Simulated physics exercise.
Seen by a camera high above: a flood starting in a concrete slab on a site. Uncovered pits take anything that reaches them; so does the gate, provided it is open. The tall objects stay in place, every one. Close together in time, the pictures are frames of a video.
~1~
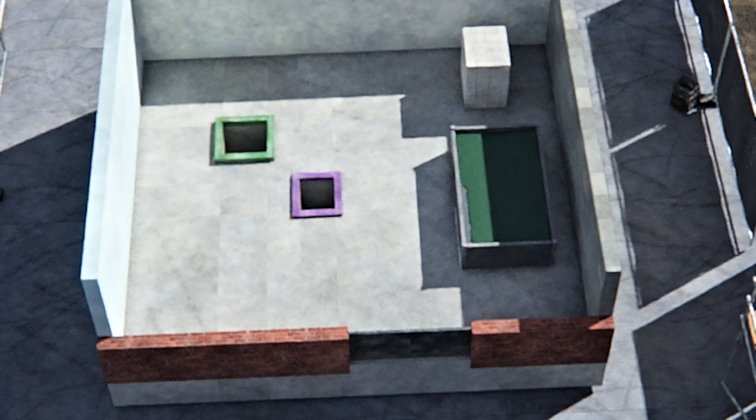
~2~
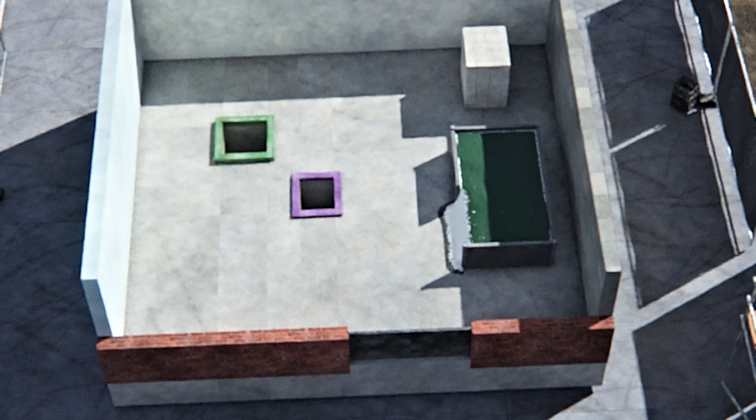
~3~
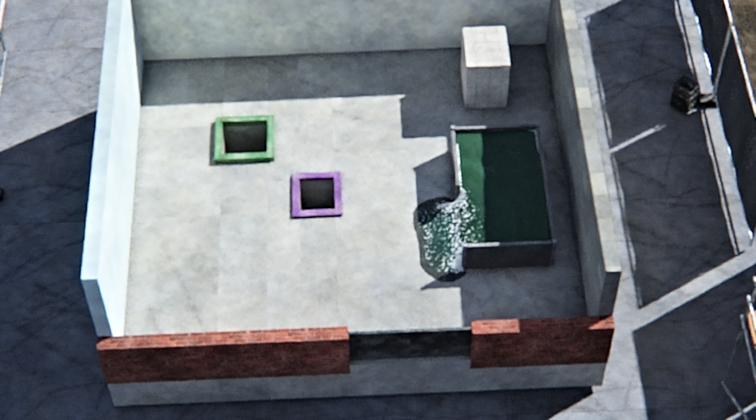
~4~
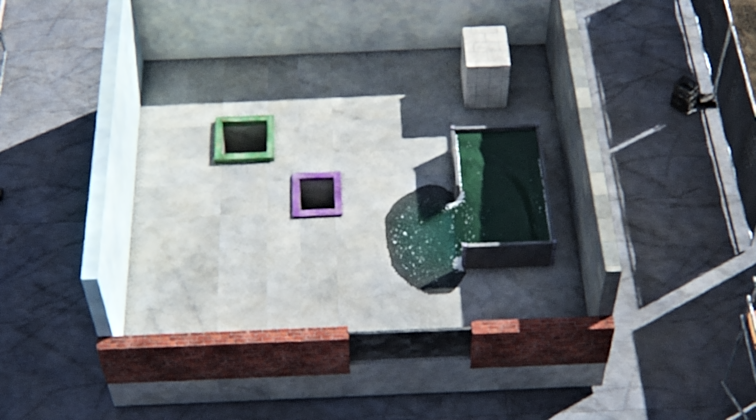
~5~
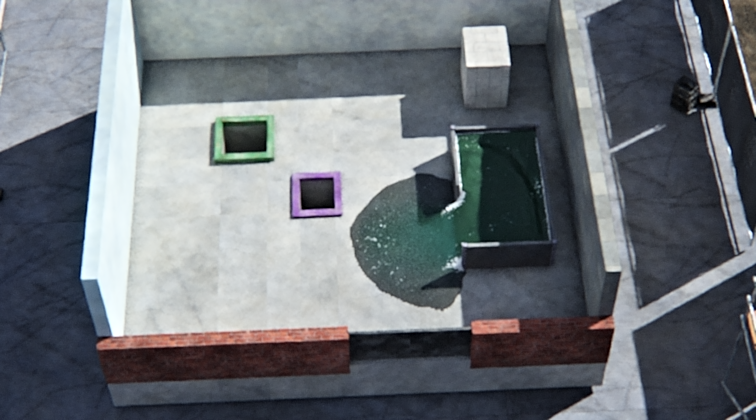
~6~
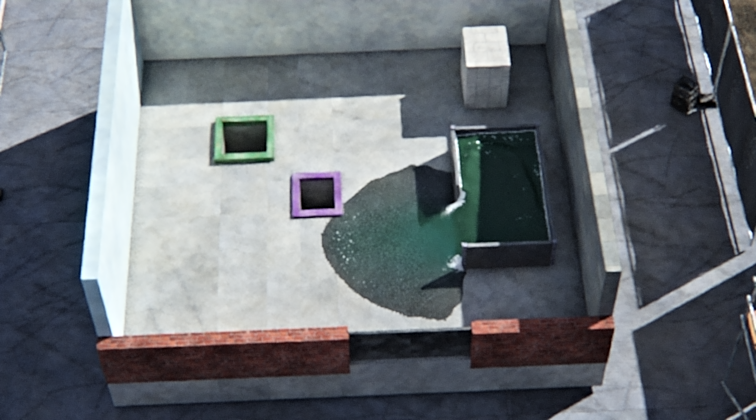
Green water pours from the left side of a tank and spreads across the concrete slab.
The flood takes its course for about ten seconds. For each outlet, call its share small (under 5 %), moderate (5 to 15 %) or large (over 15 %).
The gate - small, the purple pit - moderate, the green pit - small.
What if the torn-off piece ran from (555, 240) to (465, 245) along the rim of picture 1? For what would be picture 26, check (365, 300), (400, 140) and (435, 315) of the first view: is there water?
Soaked, then unsoaked, then soaked.
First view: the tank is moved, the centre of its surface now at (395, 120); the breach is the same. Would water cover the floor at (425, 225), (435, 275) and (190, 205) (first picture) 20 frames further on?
Taking them as they were asked, they come out bone dry, bone dry, soaked.
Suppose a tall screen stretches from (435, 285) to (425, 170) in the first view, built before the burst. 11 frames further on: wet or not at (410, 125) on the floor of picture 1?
Swamped.
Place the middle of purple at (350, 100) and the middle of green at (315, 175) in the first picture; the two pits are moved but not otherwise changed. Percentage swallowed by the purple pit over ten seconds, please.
So the purple pit ends up with 0 in a hundred.
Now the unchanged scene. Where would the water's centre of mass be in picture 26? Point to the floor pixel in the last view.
Centre point: Around (340, 252).
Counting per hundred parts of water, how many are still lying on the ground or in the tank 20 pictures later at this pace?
Roughly 96 parts in every hundred.
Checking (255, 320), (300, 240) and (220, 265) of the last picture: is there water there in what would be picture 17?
The readings in sequence are watered, watered, watered.
A moment on, water covers 25 % of the floor; the gate 0 %, the purple pit 1 %, the green pit 0 %.
Next, water covers 40 % of the floor; the gate 0 %, the purple pit 3 %, the green pit 0 %.
Then, water covers 45 % of the floor; the gate 0 %, the purple pit 5 %, the green pit 0 %.
Later, water covers 55 % of the floor; the gate 0 %, the purple pit 7 %, the green pit 0 %.
In the end, water covers 75 % of the floor; the gate 0 %, the purple pit 7 %, the green pit 0 %.
